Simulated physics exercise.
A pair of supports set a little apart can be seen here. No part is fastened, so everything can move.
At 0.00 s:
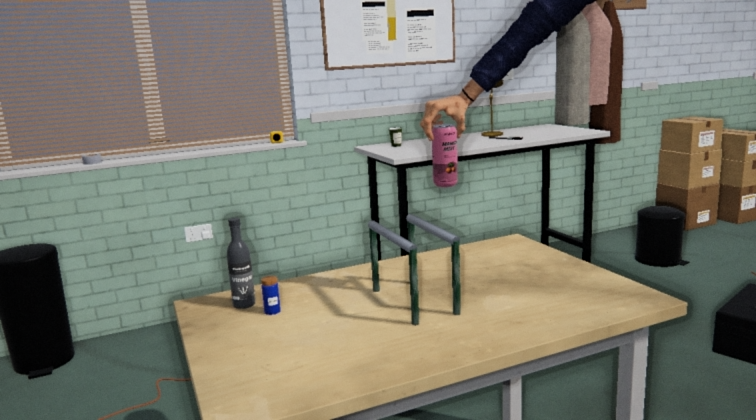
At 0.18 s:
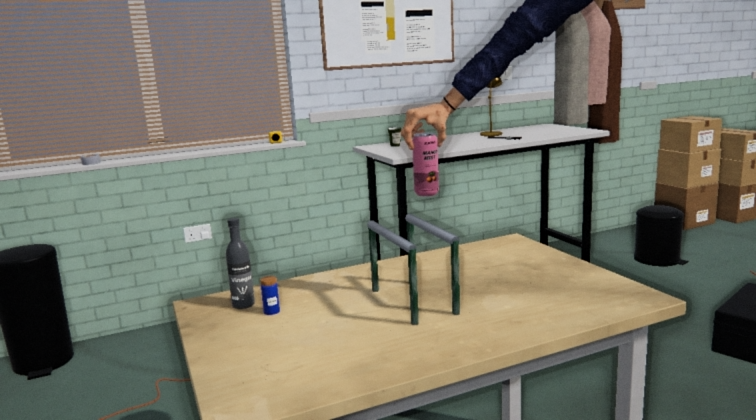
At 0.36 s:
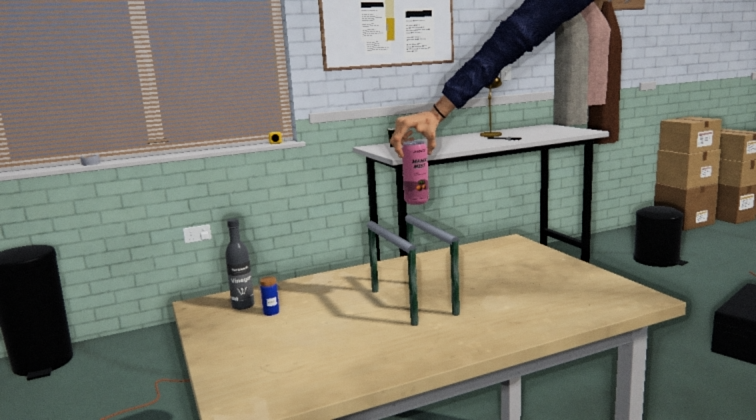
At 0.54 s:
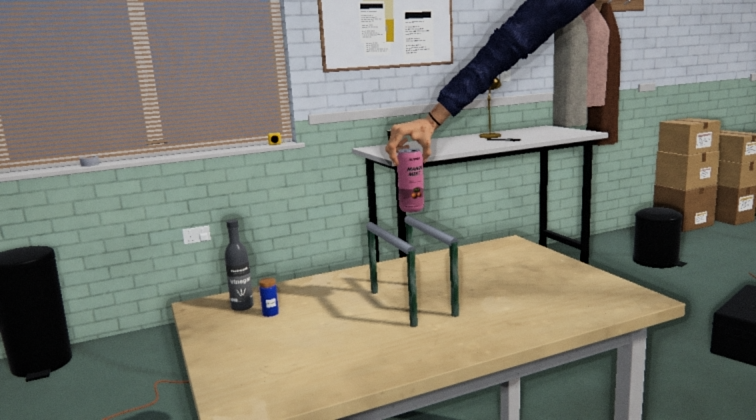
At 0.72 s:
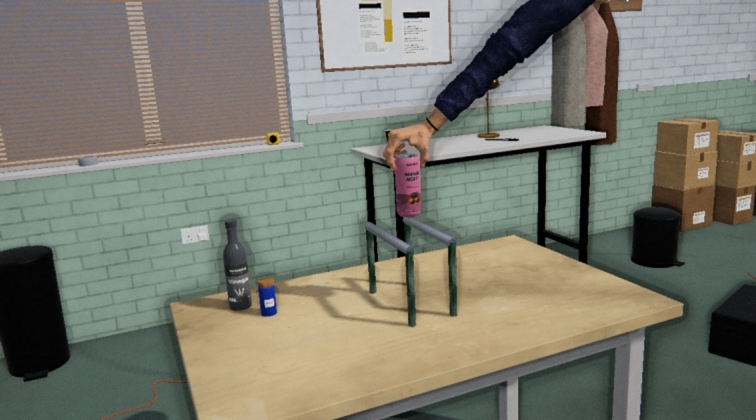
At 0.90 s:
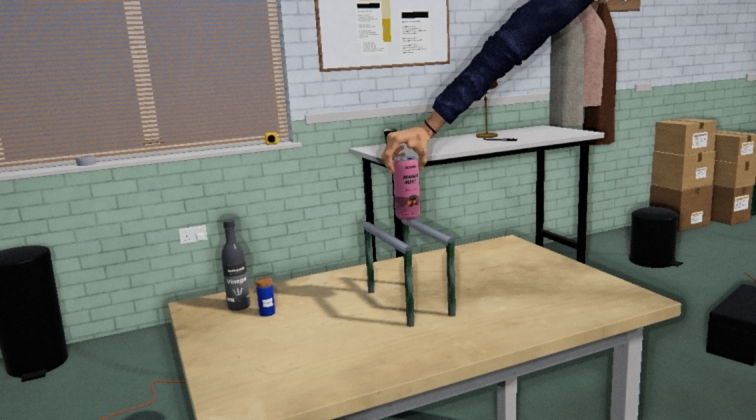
At the start, a hand holds a pink can in the air above and behind two thin-legged supports on a wooden table, with a grey bottle and small blue container at left. The hand moves the can a short way left and down, slowing until it is nearly still just above the supports.
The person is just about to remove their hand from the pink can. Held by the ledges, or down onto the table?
Chances are it will go through.
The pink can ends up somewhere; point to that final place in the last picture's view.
Looks like it settles somewhere around (410, 275).
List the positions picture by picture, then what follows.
The first picture shows being brought over the gap; pink can (445, 156); grey bottle (239, 263).
The second picture shows being brought over the gap; pink can (426, 165); grey bottle (238, 263).
The third picture shows being brought over the gap; pink can (415, 173); grey bottle (238, 263).
The fourth picture shows being brought over the gap; pink can (411, 180); grey bottle (237, 264).
The fifth picture shows being brought over the gap; pink can (408, 186); grey bottle (236, 264).
The sixth picture shows held still over the gap; pink can (407, 188); grey bottle (234, 264).
Around 1.10 s, pink can displaced about its own width near (407, 207).
Around 1.20 s, pink can displaced well along near (410, 260).
Around 1.30 s, pink can displaced well along near (410, 276).
Finally (1.9 s), moved from the start, pink can; the other 2 still in place. Final places as the last picture's camera would see them, pink can near (410, 276). The can reaches the table.
